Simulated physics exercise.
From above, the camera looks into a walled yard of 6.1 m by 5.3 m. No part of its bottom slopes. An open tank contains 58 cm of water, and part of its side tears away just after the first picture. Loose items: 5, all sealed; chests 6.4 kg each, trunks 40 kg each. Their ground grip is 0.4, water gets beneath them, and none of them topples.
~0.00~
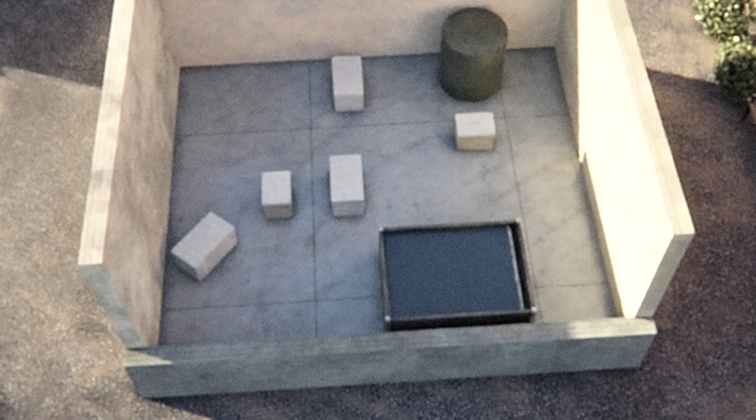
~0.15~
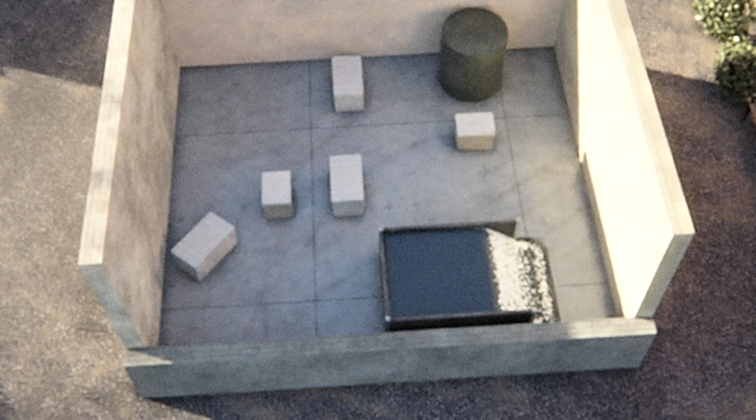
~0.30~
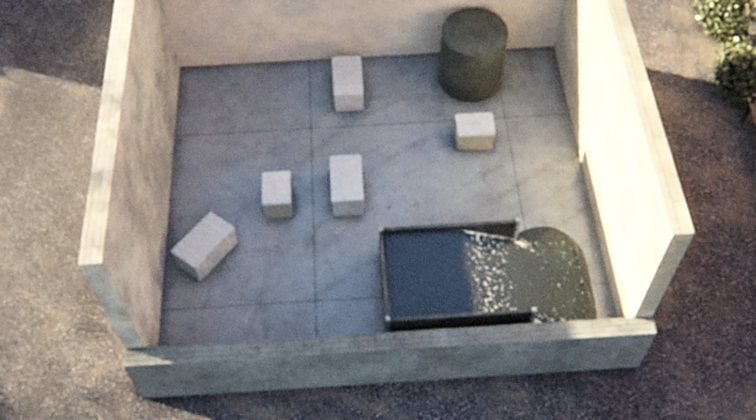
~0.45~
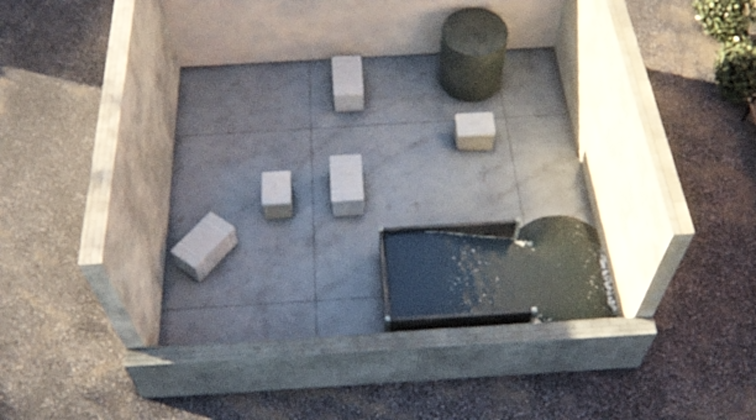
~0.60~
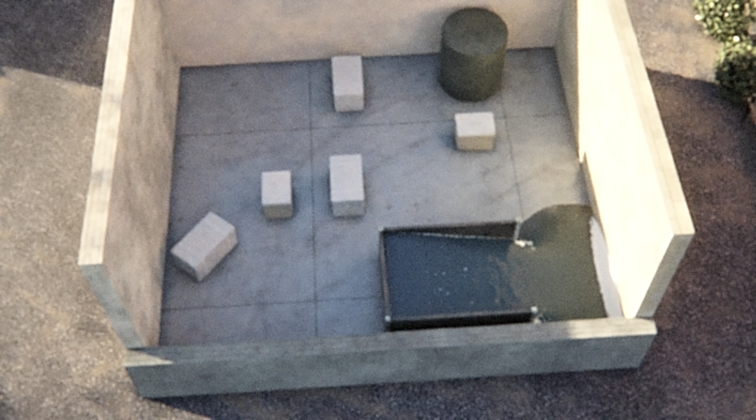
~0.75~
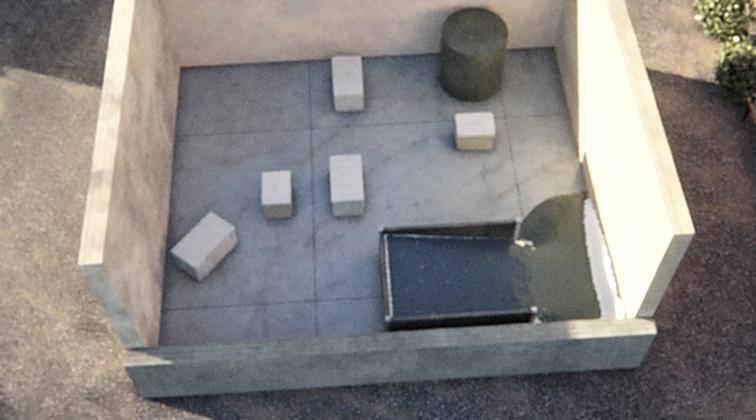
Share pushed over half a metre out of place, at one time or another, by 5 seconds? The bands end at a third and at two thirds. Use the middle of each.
My guess is the low band, short of a third.
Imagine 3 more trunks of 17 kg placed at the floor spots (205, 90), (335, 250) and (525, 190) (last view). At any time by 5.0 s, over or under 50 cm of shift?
In turn: Short of it, short of it, more.
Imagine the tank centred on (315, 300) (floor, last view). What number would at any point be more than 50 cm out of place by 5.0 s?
Then 1.
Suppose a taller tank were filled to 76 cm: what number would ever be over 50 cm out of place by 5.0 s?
I count 2 of them in that case.
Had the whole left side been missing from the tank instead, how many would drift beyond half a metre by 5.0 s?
Count: 2.
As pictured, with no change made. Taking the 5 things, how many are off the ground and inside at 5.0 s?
0 at that moment.
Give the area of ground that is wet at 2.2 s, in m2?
Roughly 9.5 m2.
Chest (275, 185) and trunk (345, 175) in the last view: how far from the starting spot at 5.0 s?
Respectively, 0 centimetres and 0 centimetres.
After 1.1 s 0 of 5 are over 50 cm from their spots; 0 afloat.
After 2.2 s 0 of 5 are over 50 cm from their spots; 0 afloat.
After 3.5 s 1 of 5 are over 50 cm from their spots; 1 afloat.
After 5.0 s 1 of 5 are over 50 cm from their spots, and 1 have been at some point; 0 afloat.
